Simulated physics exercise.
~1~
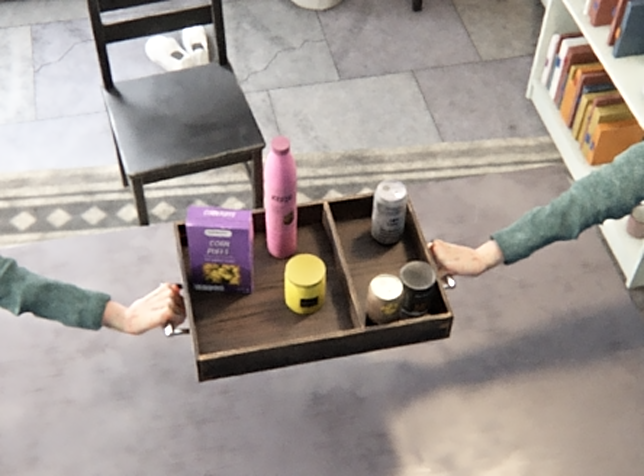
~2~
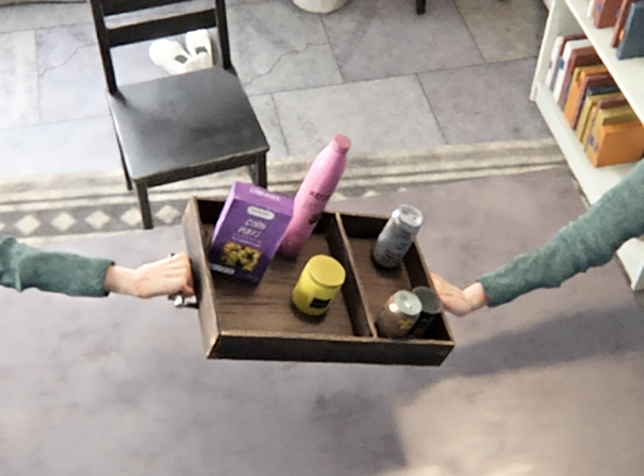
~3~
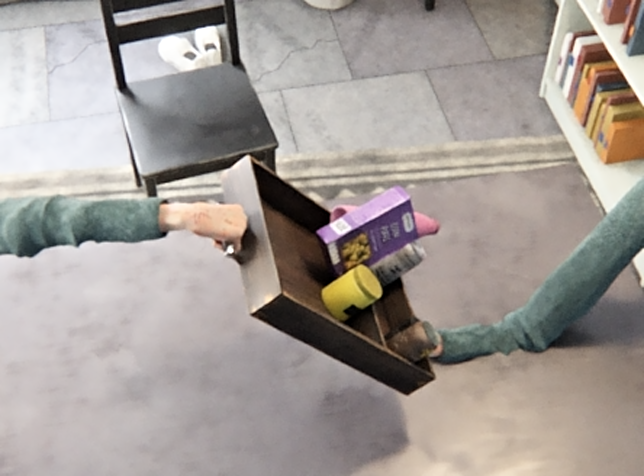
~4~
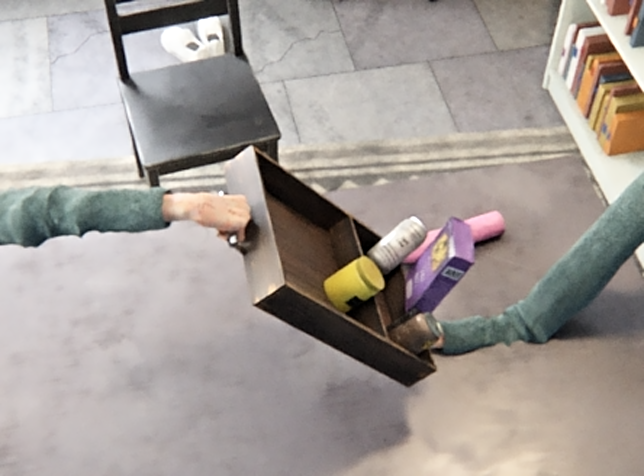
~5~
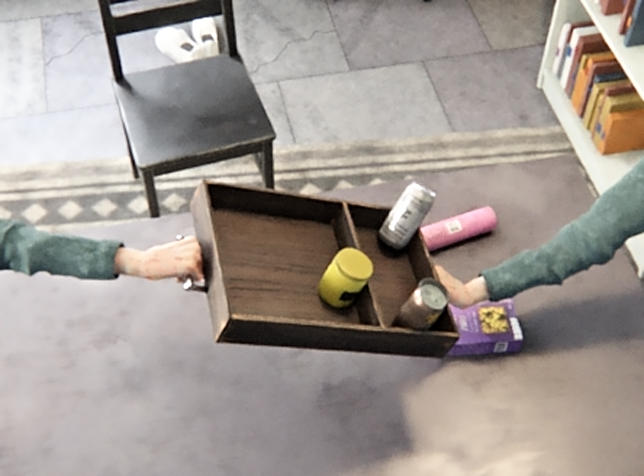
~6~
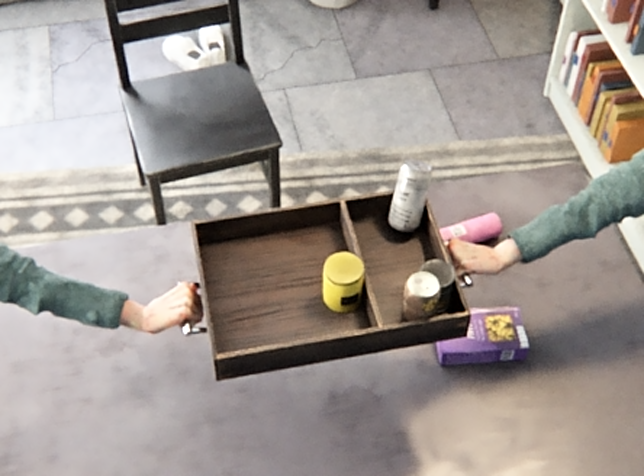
Above a grey floor, two hands tip a wooden crate right, spilling two items, then level it.
